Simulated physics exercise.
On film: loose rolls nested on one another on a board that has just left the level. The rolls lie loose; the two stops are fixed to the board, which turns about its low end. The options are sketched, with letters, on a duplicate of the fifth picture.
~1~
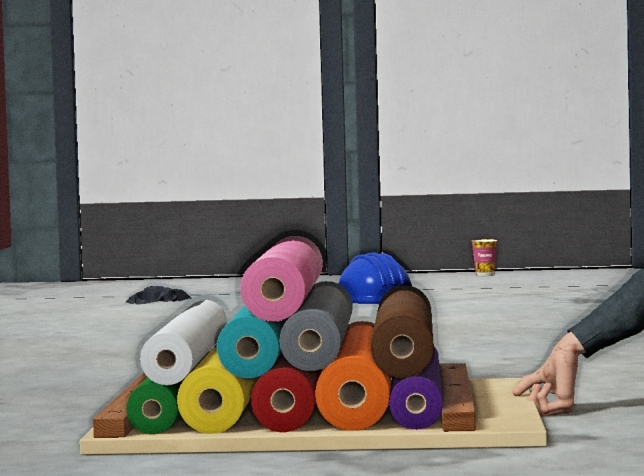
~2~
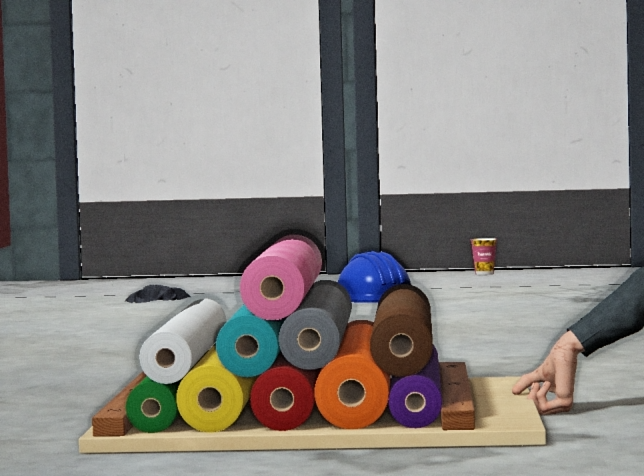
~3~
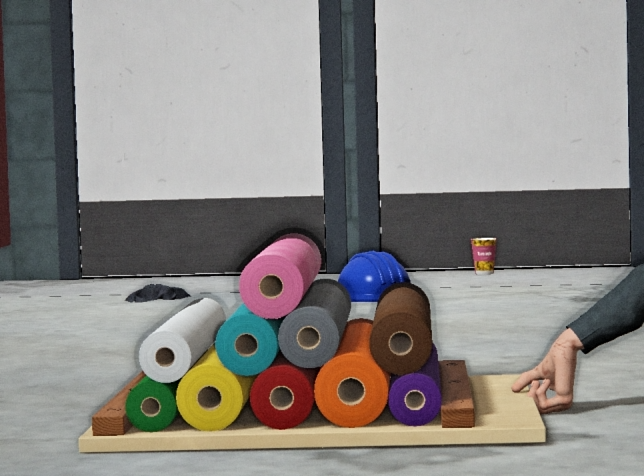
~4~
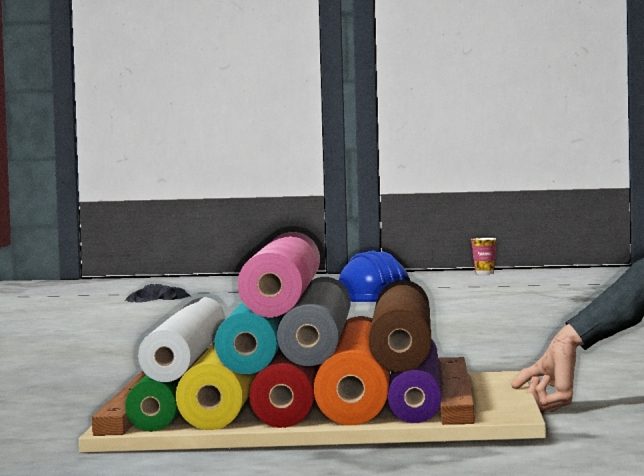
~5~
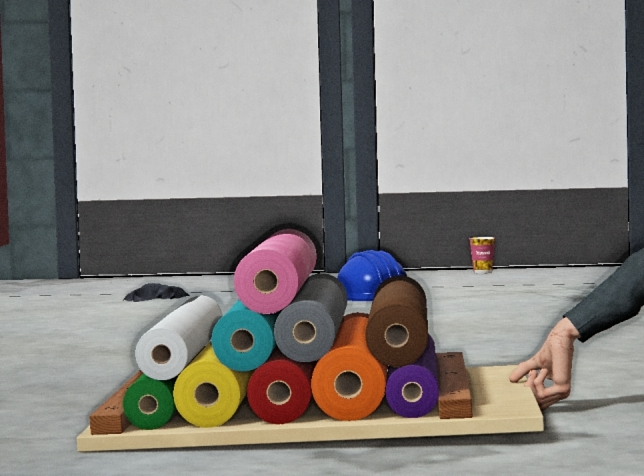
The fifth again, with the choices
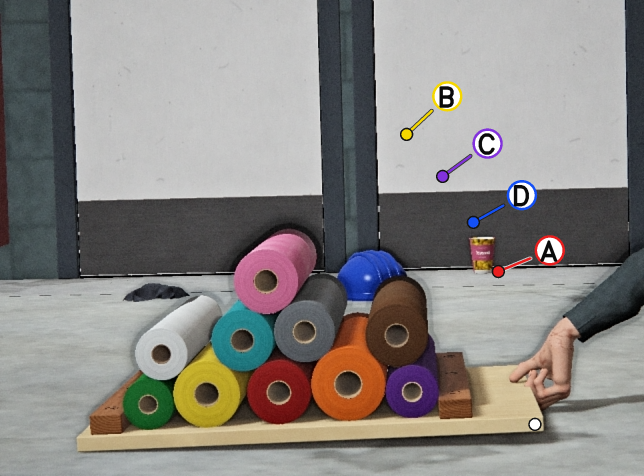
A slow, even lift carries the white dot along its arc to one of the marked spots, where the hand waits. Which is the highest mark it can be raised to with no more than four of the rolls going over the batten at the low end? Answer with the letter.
Stop at B.
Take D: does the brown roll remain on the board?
Yes.
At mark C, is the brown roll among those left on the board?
Yes, with C.
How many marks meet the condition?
Four of the four.
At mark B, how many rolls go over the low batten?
It comes to four.
On the marked copy, A at (498, 272); B at (407, 135); C at (442, 176); D at (473, 223); the white dot at (535, 424).
Taking B. A third of the way, board at 21°.
Two thirds of the way, board at 41°.
When it is over, board at 42°, four over the low batten (turquoise, white, grey, pink).
As for the rest, A one over the low batten (white); C four over the low batten (turquoise, white, grey, pink); D four over the low batten (turquoise, white, grey, pink).
